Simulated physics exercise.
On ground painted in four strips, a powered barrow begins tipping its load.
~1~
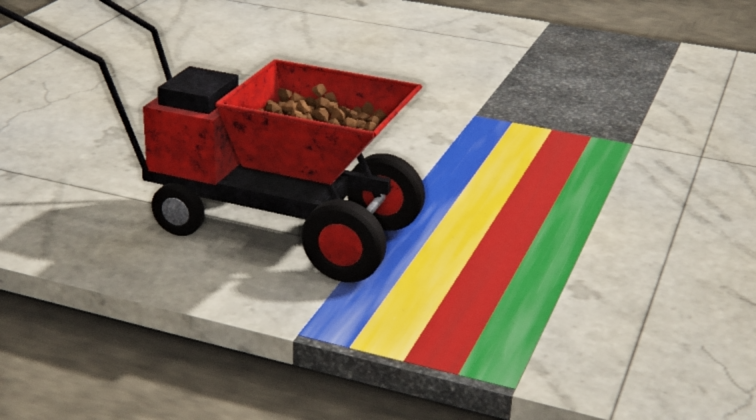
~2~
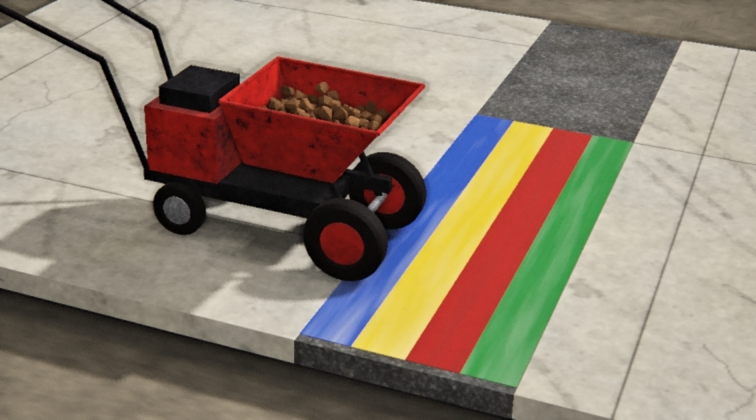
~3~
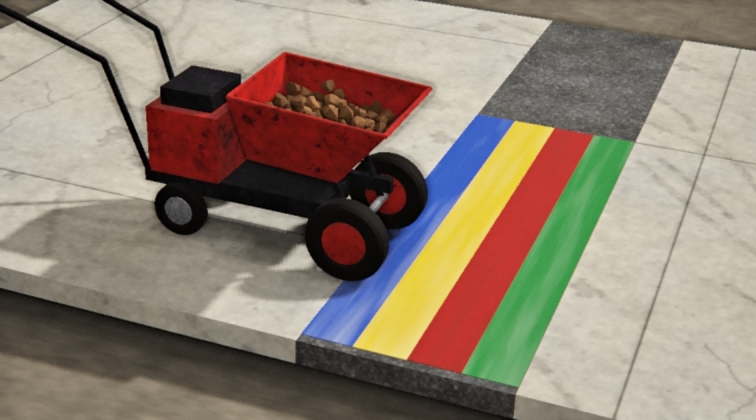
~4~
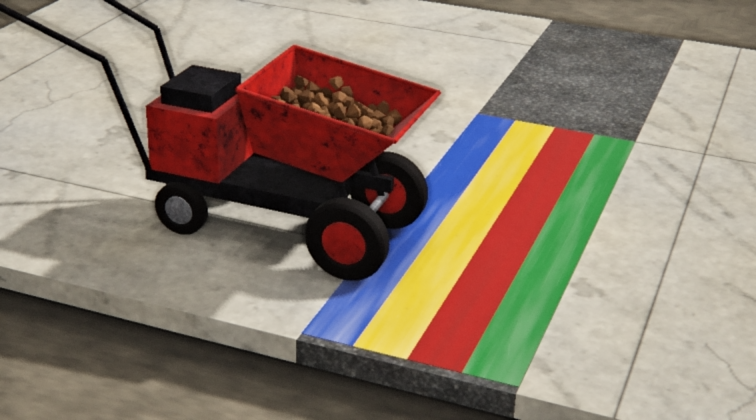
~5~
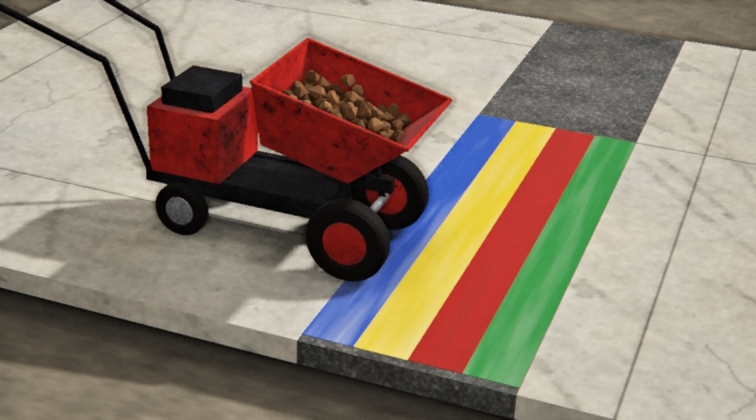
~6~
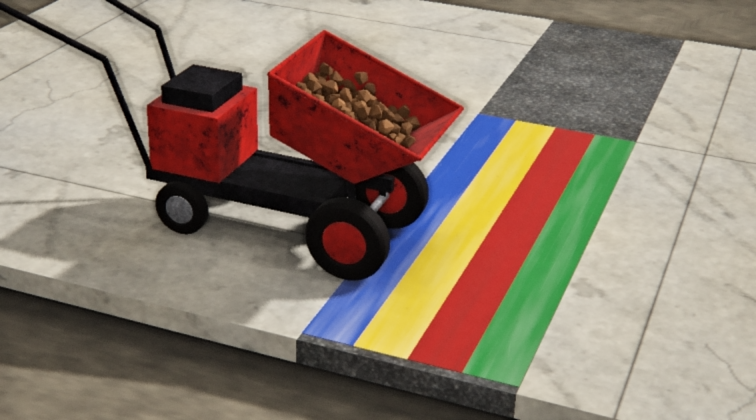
A red powered barrow stood at the edge of blue, yellow, red and green painted strips, and its skip of brown clods slowly tilted forward to the right while the wheels stayed nearly still.
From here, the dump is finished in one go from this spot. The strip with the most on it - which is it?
That is the green strip.
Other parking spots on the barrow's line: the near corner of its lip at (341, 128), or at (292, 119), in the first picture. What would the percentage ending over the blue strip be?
It comes out near 0 in a hundred for the first and near 0 in a hundred for the second.
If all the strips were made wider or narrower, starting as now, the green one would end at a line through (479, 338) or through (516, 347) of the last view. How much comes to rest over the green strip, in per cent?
First 20 in a hundred, then 40 in a hundred.
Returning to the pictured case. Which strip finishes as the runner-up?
The red one.
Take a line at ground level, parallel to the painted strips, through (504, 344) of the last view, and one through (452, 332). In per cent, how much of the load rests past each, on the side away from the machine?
Near 50 % and near 90 %, in that order.
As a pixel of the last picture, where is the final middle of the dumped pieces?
Around (540, 282).
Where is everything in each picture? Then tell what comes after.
Lip of the skip at (374, 135), level; top of the load at (306, 121), clay clods; blue strip at (350, 306); yellow strip at (401, 318); red strip at (453, 331); green strip at (507, 343), in the first picture.
Lip of the skip at (377, 134), tipped barely; top of the load at (309, 119), in the second picture.
Lip of the skip at (385, 137), tipped barely; top of the load at (315, 117), in the third picture.
Lip of the skip at (394, 142), tipped a little; top of the load at (310, 108), in the fourth picture.
Lip of the skip at (406, 150), tipped a little; top of the load at (321, 105), in the fifth picture.
Lip of the skip at (419, 159), tipped clearly; top of the load at (312, 100); blue strip at (354, 304); yellow strip at (405, 316); red strip at (457, 329); green strip at (510, 341), in the sixth picture.
Soon after the last picture, skip tipped steeply; all in the skip.
A little later, skip tipped right over; most in the skip; a small part over the red strip; a small part over the green strip.
Later still, skip tipped right over; a small part in the skip; about a quarter over the red strip; about a third over the green strip; about a quarter off the paint.
At rest, skip tipped right over; a small part in the skip; none over the blue strip; none over the yellow strip; about a quarter over the red strip; about a third over the green strip; about a quarter off the paint.
